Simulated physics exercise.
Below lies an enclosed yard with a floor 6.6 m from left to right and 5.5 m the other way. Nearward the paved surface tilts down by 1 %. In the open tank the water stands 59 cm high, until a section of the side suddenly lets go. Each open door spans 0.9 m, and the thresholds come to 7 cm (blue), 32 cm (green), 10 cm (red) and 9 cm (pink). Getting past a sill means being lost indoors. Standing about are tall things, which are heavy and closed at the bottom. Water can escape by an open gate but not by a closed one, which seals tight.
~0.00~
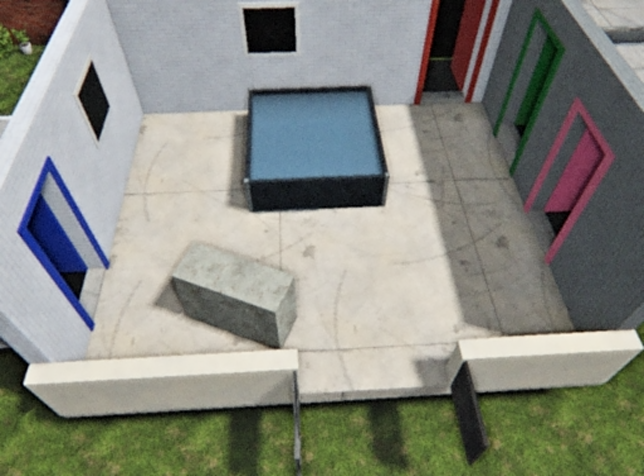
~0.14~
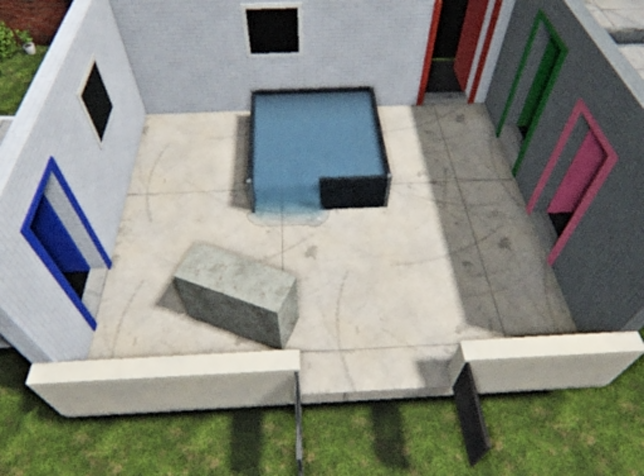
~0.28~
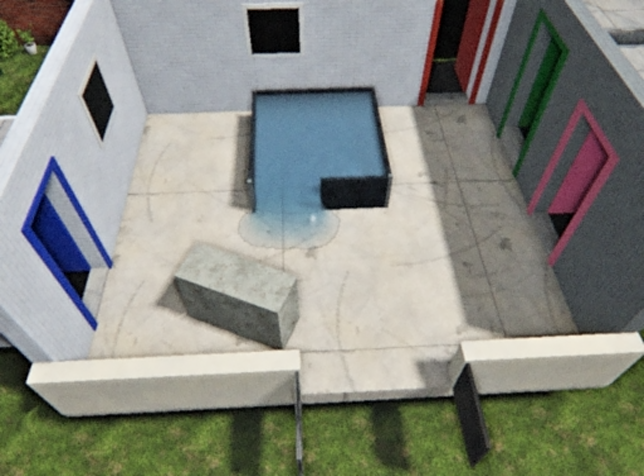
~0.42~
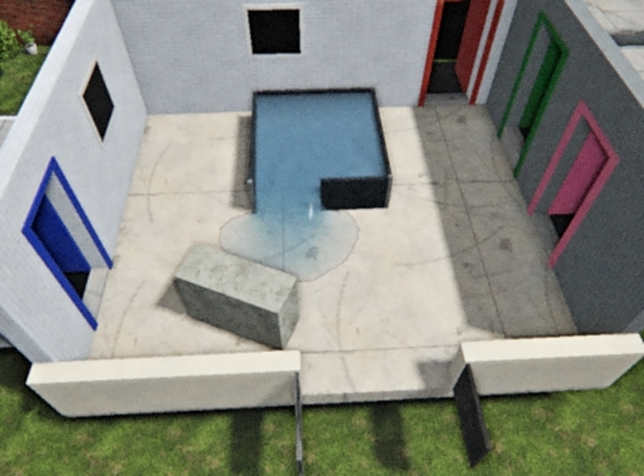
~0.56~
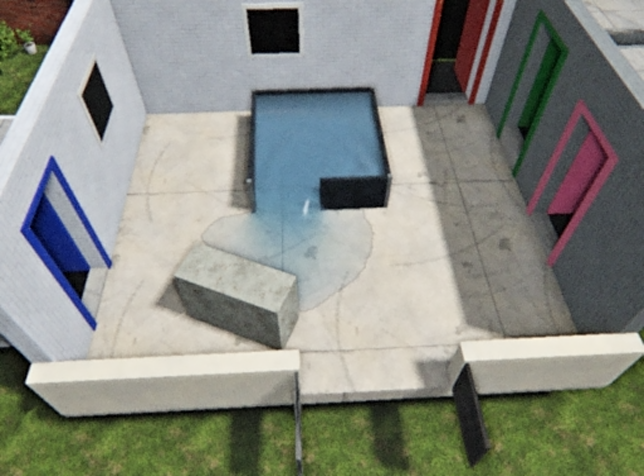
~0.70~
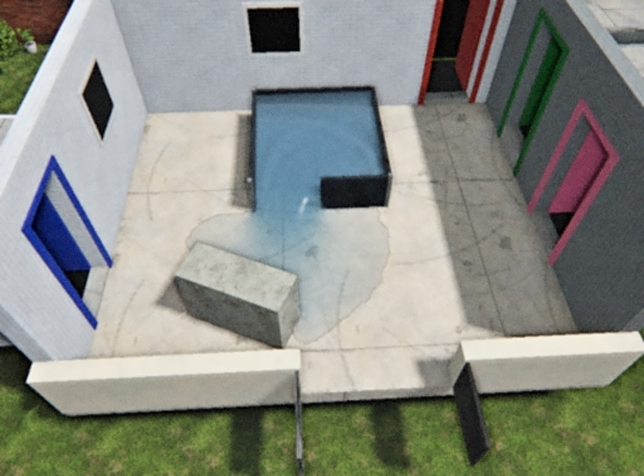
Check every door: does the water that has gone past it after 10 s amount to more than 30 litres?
The blue door will not hold enough water back; the green door will hold enough water back; the red door will hold enough water back; the pink door will hold enough water back.
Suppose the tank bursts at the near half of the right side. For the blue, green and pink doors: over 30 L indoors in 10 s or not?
Blue falls short; green falls short; pink exceeds.
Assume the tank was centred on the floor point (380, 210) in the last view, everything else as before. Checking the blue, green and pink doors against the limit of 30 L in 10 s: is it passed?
So the blue door keeps within it, the green door keeps within it and the pink door keeps within it.
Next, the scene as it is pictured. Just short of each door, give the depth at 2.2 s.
Depths in centimetres - blue: 12, green: 0, red: 0, pink: 0.
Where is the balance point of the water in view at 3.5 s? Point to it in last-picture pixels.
Centre: Approx. (306, 210) px.
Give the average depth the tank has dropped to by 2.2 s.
The average depth is around 36 cm.
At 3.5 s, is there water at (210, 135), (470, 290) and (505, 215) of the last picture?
The first point is not yet hit, the second is awash and the third is not yet hit.
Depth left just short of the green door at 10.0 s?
Around 2.5 cm deep.
After 1.4 s water covers 25 % of the floor and is deepest (40 cm) near (243, 294); blue door not reached, green door not reached, red door not reached, pink door not reached.
After 2.2 s water covers 30 % of the floor and is deepest (38 cm) near (255, 293); blue door 12 cm at the sill, 23 L in, green door not reached, red door not reached, pink door not reached.
After 3.5 s water covers 45 % of the floor and is deepest (26 cm) near (583, 360); blue door 17 cm at the sill, 110 L in, green door not reached, red door not reached, pink door not reached.
After 6.0 s water covers 75 % of the floor and is deepest (18 cm) near (243, 294); blue door 12 cm at the sill, 173 L in, green door 3 cm at the sill, 0 L in, red door not reached, pink door 5 cm at the sill, 0 L in.
After 10.0 s water covers 100 % of the floor and is deepest (10 cm) near (82, 386); blue door 8 cm at the sill, 198 L in, green door 2 cm at the sill, 0 L in, red door 4 cm at the sill, 0 L in, pink door 4 cm at the sill, 0 L in.
